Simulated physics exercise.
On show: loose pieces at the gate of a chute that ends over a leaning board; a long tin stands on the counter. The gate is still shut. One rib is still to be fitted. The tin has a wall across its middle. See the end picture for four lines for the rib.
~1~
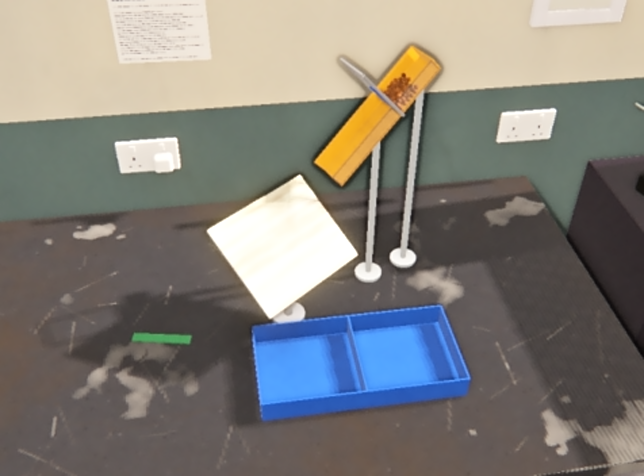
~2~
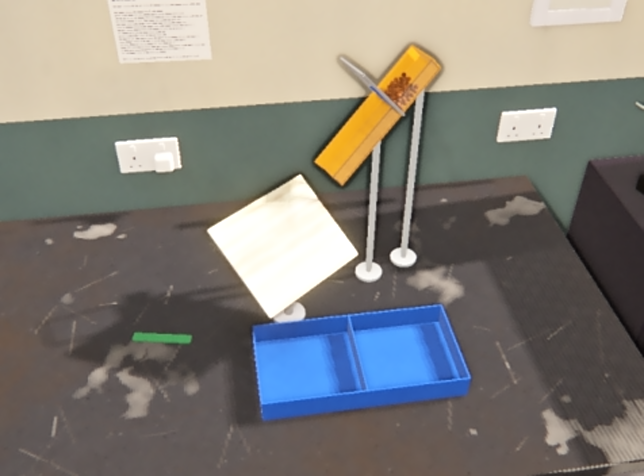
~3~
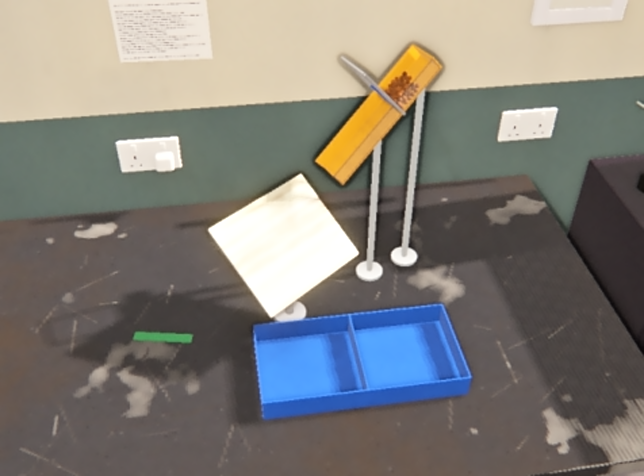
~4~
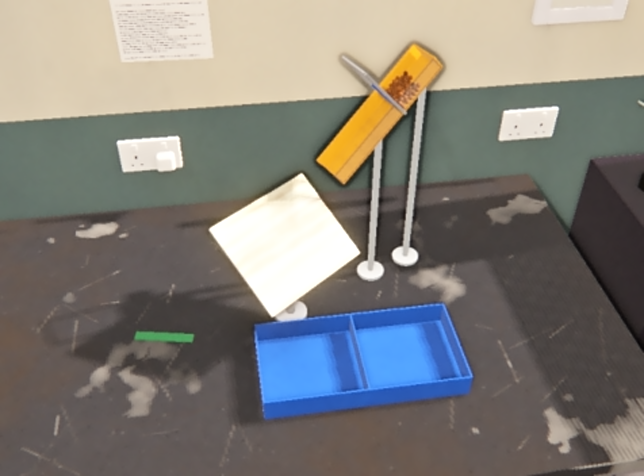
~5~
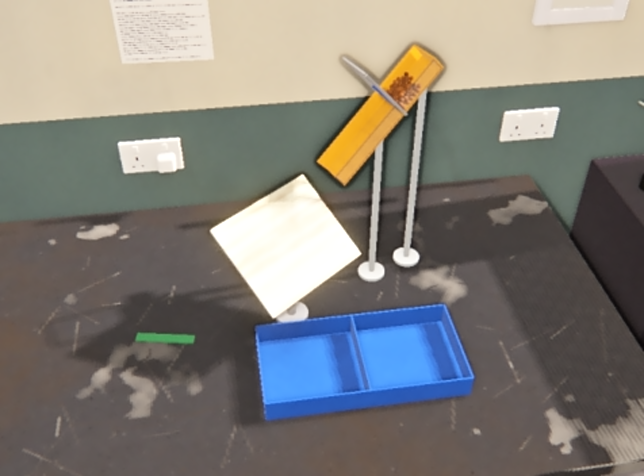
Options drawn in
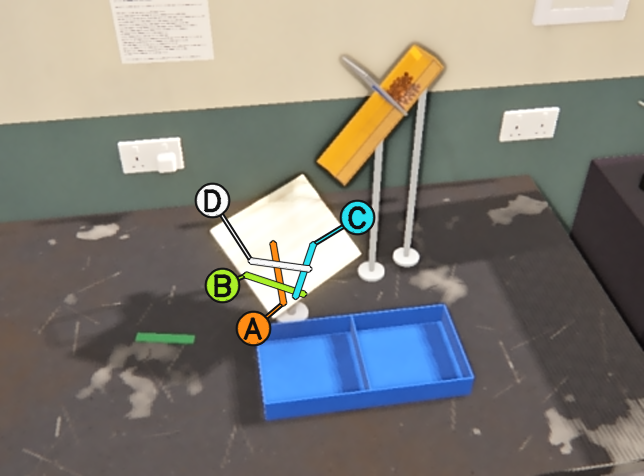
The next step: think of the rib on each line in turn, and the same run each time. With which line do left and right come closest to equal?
D.
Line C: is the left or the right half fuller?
The left half.
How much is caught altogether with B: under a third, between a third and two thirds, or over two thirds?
Over two thirds.
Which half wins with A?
The left half.
On the marked copy, line A from (273, 243) to (283, 302); line B from (246, 275) to (303, 294); line C from (313, 244) to (295, 296); line D from (251, 261) to (308, 268).
For line A, of what is caught, the larger part in the left half, roughly a quarter in the right.
For line B, of what is caught, the larger part in the left half, roughly a quarter in the right.
For line C, of what is caught, the larger part in the left half, roughly a quarter in the right.
For line D, of what is caught, roughly half in the left half, roughly half in the right.
